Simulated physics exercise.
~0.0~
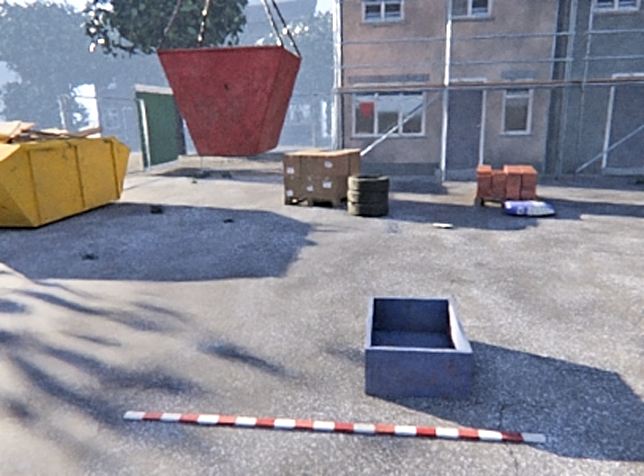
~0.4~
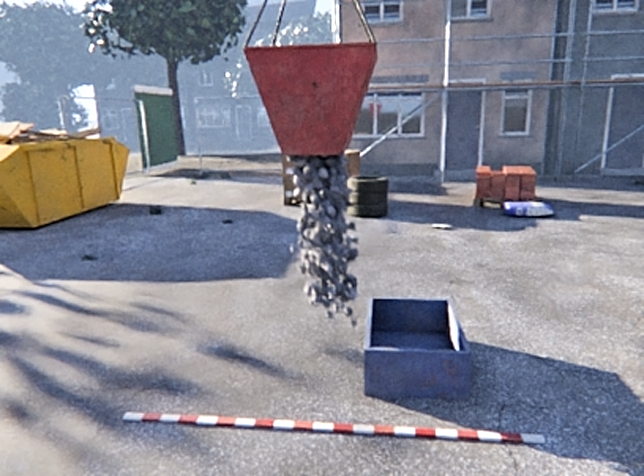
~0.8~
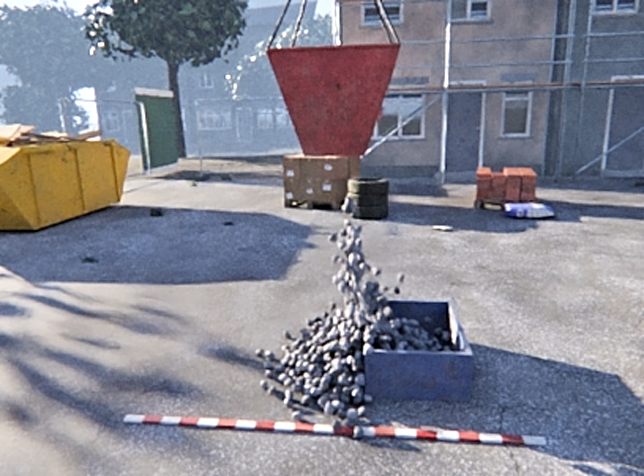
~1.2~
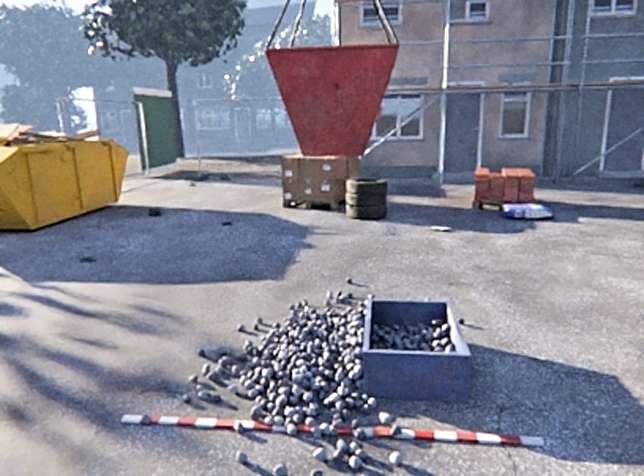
At first, a red skip hangs from cables above a paved yard, up and to the left of an open blue-grey bin, with a red-and-white striped staff lying in front. The skip moves right, and grey rounded stones pour from its bottom in a thick column. It carries on a little farther right as the stones come down on the bin's left side, some dropping inside. The emptied skip then hangs still while stones spread across the ground and over the staff. Finally, most lie heaped left of the bin, with a smaller share inside and a stray or two beyond it.
